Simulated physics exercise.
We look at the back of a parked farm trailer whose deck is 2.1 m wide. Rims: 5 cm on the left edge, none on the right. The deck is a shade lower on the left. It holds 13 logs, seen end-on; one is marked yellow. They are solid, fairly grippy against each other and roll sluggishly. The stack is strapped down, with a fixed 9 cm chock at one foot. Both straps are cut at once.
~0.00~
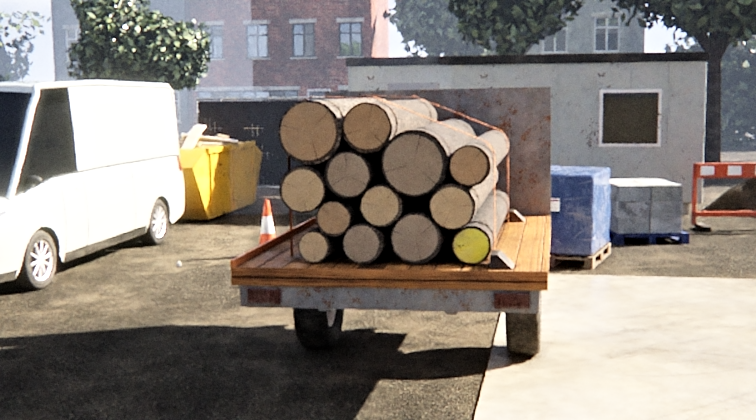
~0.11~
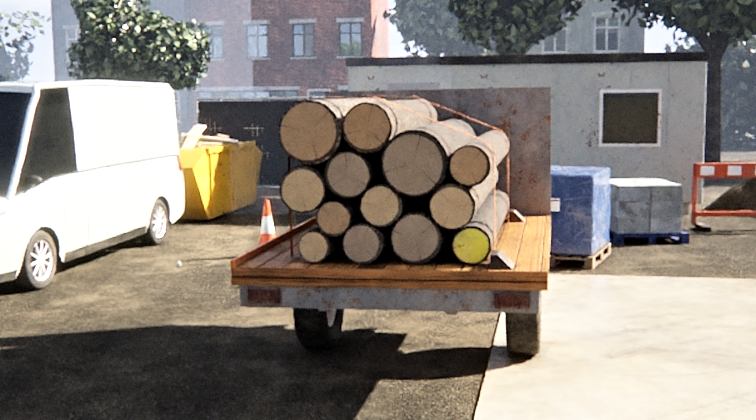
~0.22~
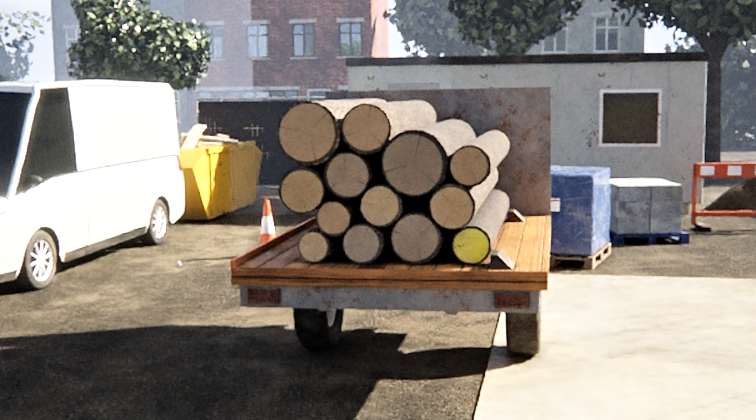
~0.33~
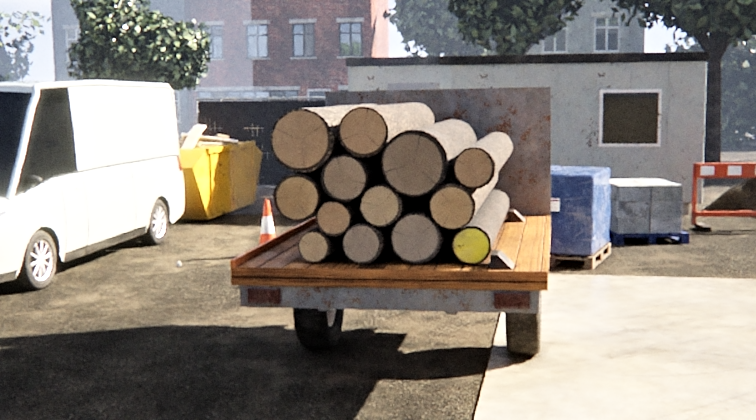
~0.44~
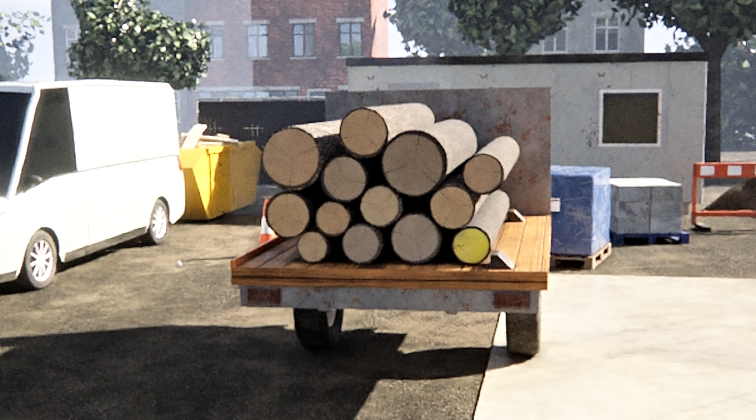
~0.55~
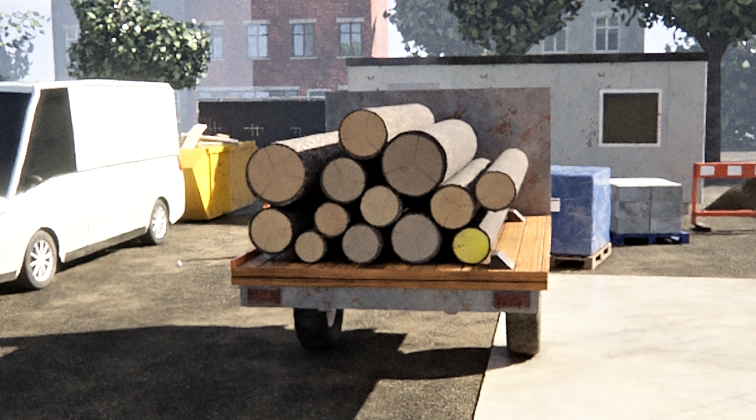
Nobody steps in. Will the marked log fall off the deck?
Yellow is still aboard.
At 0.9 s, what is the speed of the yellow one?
About 0.0 m/s.
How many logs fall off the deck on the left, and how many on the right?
Left 2, right 1.
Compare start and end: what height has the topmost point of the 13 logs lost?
About 35 cm.
By 0.9 s, yellow is on the deck, 50 cm from the right edge; 1 off so far.
Finally (6.0 s), yellow is on the deck, 50 cm from the right edge; 3 off so far.
